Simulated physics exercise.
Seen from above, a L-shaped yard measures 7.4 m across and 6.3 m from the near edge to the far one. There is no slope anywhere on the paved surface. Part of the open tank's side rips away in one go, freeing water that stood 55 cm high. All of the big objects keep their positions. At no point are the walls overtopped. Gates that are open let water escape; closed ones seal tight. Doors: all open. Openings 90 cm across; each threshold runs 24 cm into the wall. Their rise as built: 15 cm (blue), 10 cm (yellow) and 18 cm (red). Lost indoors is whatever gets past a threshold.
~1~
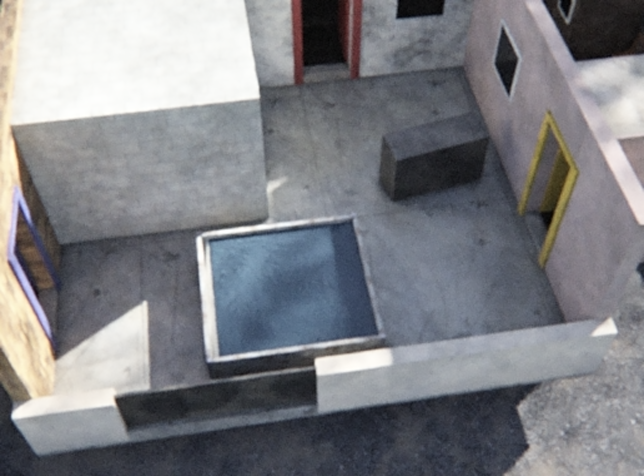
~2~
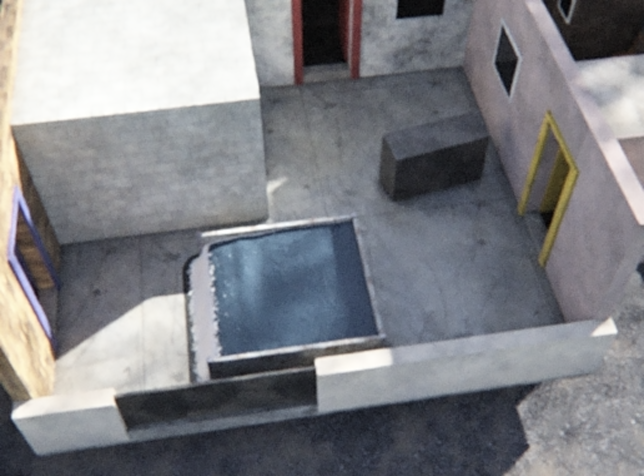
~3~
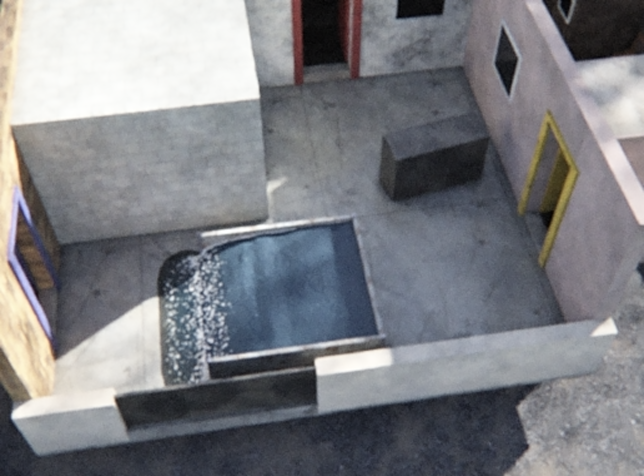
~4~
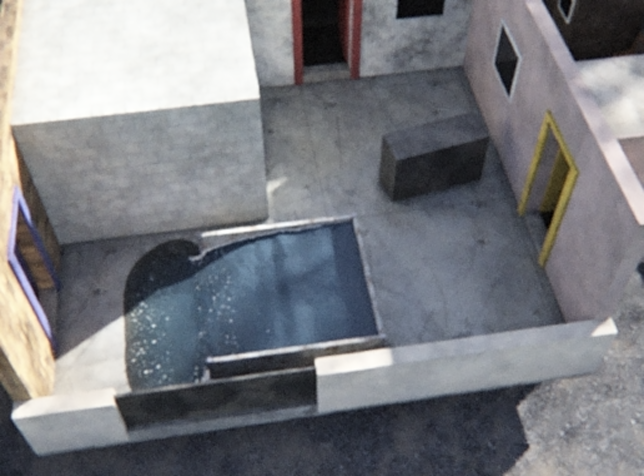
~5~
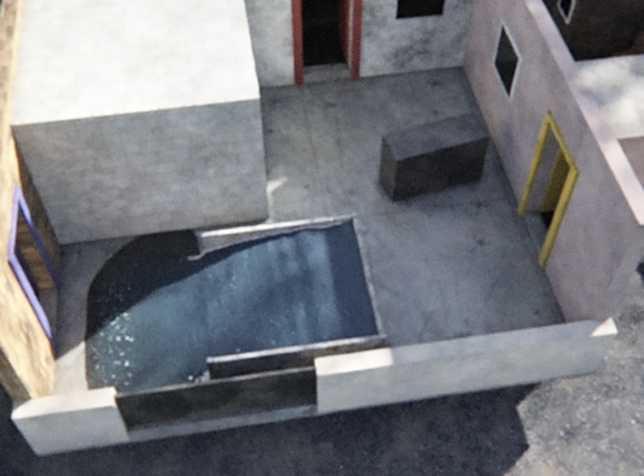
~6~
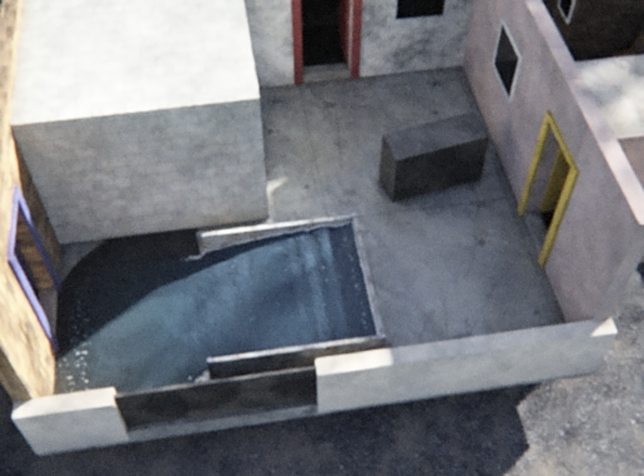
In this clip, seen from above, the left side of an open water tank in a walled yard gives way, and water pours out, spreading left across the paved floor until it reaches the blue door.
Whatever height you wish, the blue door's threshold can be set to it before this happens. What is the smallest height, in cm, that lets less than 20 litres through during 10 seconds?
About 32 cm.
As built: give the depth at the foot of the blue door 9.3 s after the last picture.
Lab note: Depth approx. 14.5 cm.
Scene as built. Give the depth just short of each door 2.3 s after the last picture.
Blue door: 33 cm; yellow door: 0 cm; red door: 0 cm.
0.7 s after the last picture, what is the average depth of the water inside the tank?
Close to 32 cm deep on average.
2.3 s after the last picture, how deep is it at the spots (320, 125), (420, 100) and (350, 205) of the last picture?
Approx. 0 / 0 / 0 cm.
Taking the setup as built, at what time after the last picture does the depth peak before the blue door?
Some 1.8 s, more or less.
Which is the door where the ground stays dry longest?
That would be the red door, last of all.
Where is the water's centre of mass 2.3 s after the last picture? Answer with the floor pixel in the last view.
Centre estimate: (170, 319) px, approximately.
Then, 0.7 s after the last picture water covers 25 % of the floor, deepest (40 cm) near (66, 425); 34 cm at the blue door, 48 litres in over its 15 cm threshold.
Then, 2.3 s after the last picture water covers 25 % of the floor, deepest (36 cm) near (61, 248); 33 cm at the blue door, 236 litres in over its 15 cm threshold.
Then, 9.3 s after the last picture water covers 85 % of the floor, deepest (20 cm) near (61, 248); 14 cm at the blue door, 329 litres in over its 15 cm threshold.
At the blue door as built, the water peaked near 37 cm, 1.7 s after the last picture.
With a threshold of 29.5 cm, 39 litres would have come in within the 10 s; with 39.5 cm, 0 litres. So under 20 litres takes about 32 cm.
